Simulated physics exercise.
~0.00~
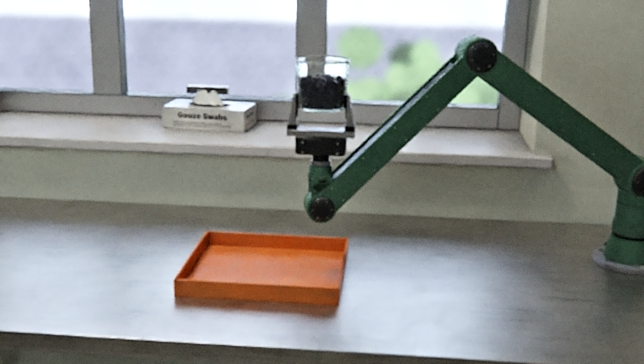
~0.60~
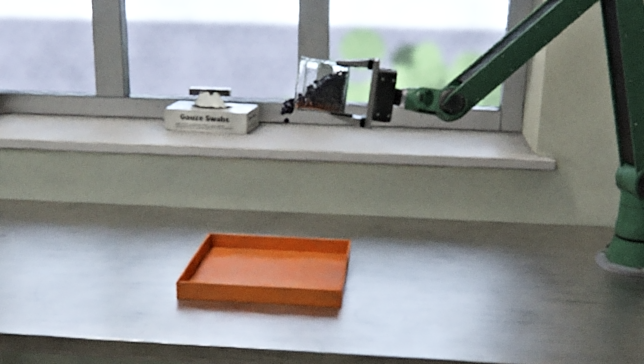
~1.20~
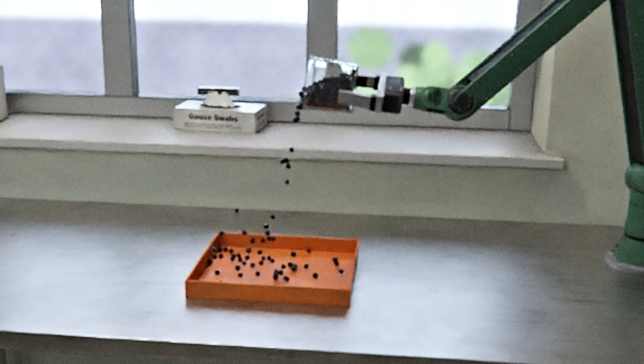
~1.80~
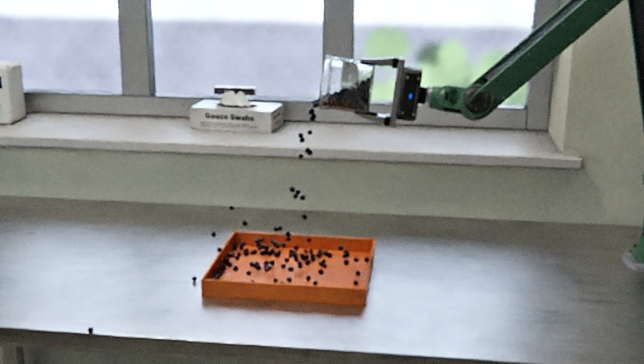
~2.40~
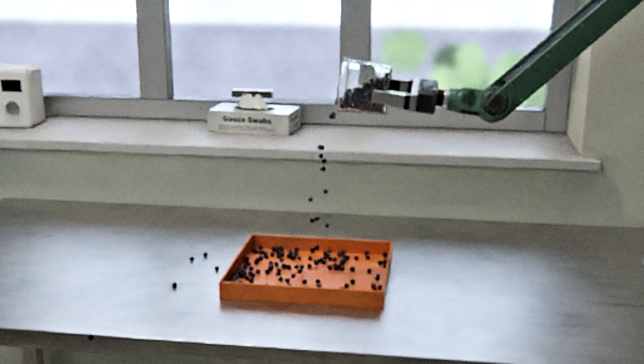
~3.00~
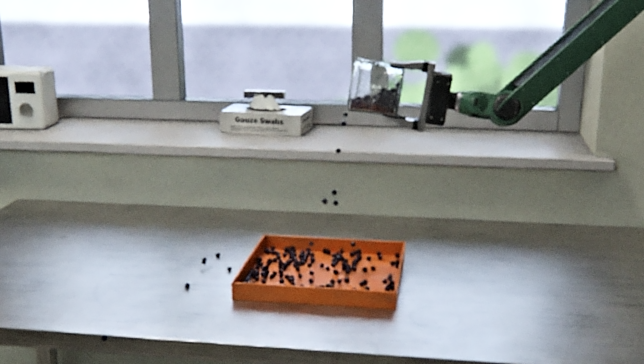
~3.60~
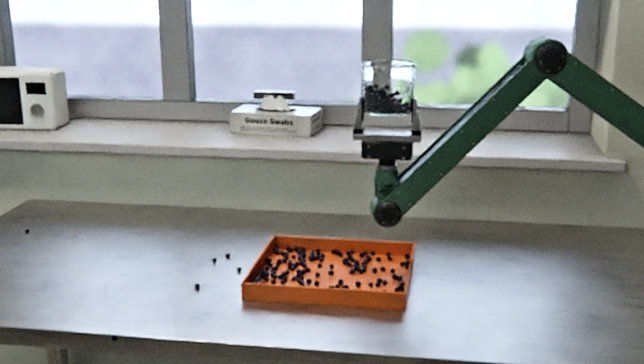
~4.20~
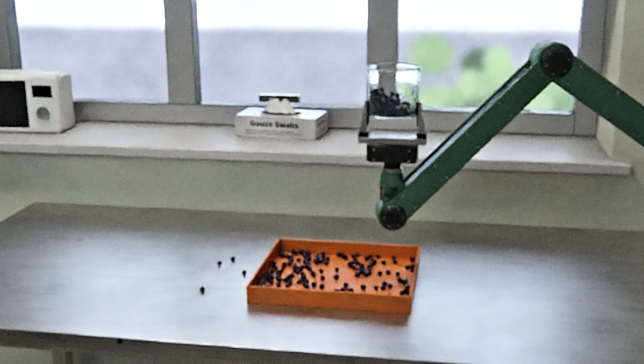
Green robot arm tilting a clear tumbler, spilling black beads into an orange tray with a few straying, then righting it partly full.
